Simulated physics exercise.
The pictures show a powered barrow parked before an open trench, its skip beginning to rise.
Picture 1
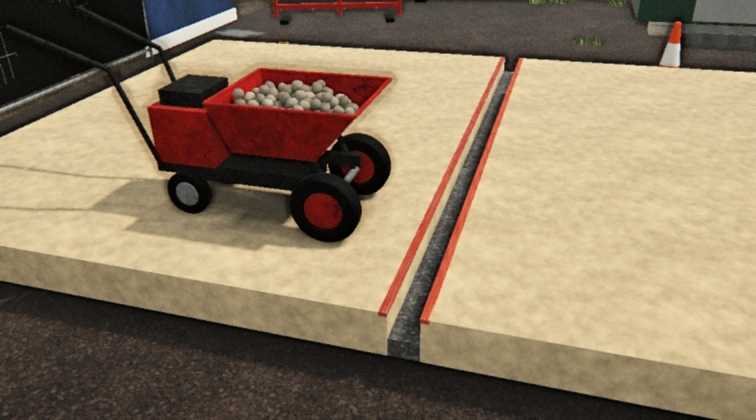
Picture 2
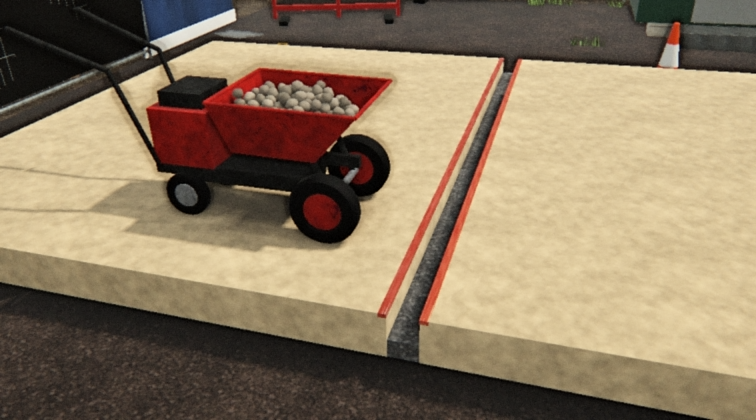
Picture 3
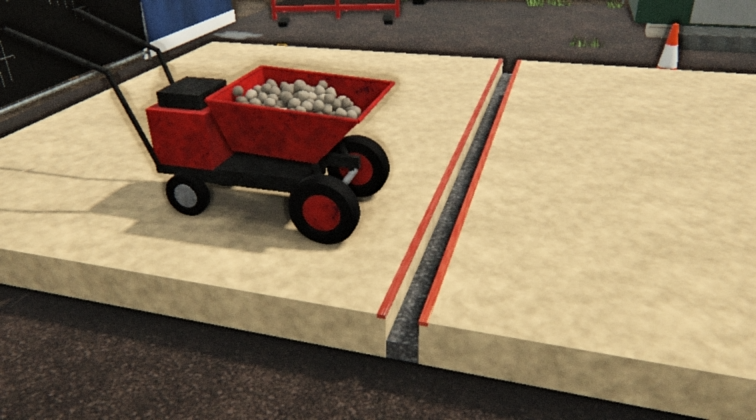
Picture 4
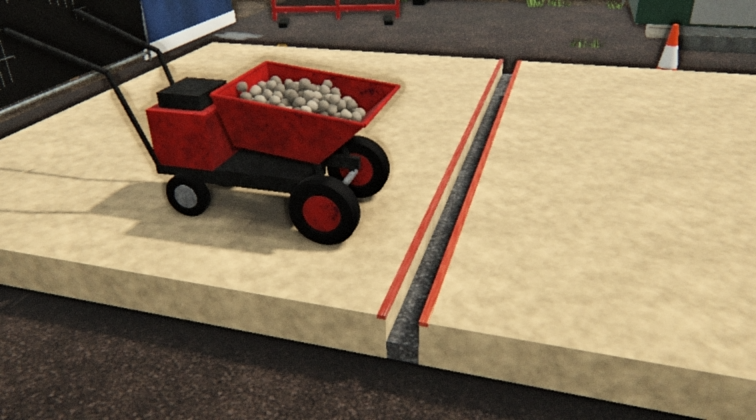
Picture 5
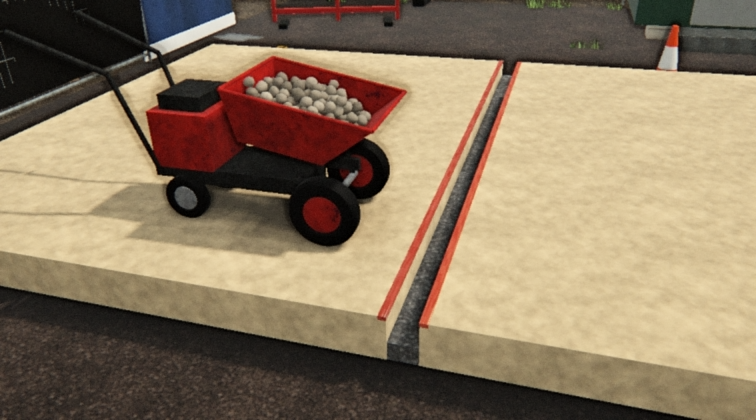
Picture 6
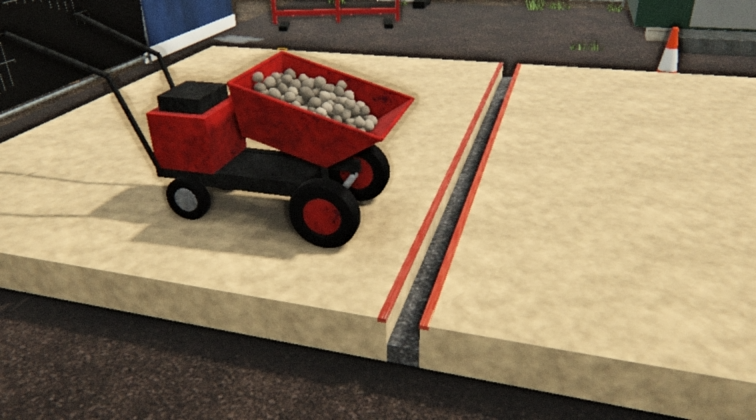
On a pale slab beside a narrow trench, a red powered barrow standing still, its pebble-loaded skip gradually tilting toward the right.
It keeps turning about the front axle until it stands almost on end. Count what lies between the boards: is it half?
It catches only the smaller part.
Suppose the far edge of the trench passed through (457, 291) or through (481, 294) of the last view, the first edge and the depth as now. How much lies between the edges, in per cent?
About 60 and 90 per cent.
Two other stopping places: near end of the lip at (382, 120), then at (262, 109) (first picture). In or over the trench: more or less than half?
One: Not half. Two: Under half.
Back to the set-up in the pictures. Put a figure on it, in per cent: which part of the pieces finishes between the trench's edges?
It comes to 20 per cent or so.
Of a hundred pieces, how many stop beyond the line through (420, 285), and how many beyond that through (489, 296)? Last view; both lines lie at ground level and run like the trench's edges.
The first gives 80 %, the second 30 %.
Soon, skip tipped steeply; all in the skip.
A while on, skip tipped right over; about two thirds in the skip; a small part in or heaped over the trench; about a quarter beyond it; a stray few falling.
Towards the end, skip tipped right over; about a quarter in the skip; about a quarter in or heaped over the trench; about two thirds beyond it.
Finally, skip tipped right over; a small part in the skip; about a quarter in or heaped over the trench; about two thirds beyond it.
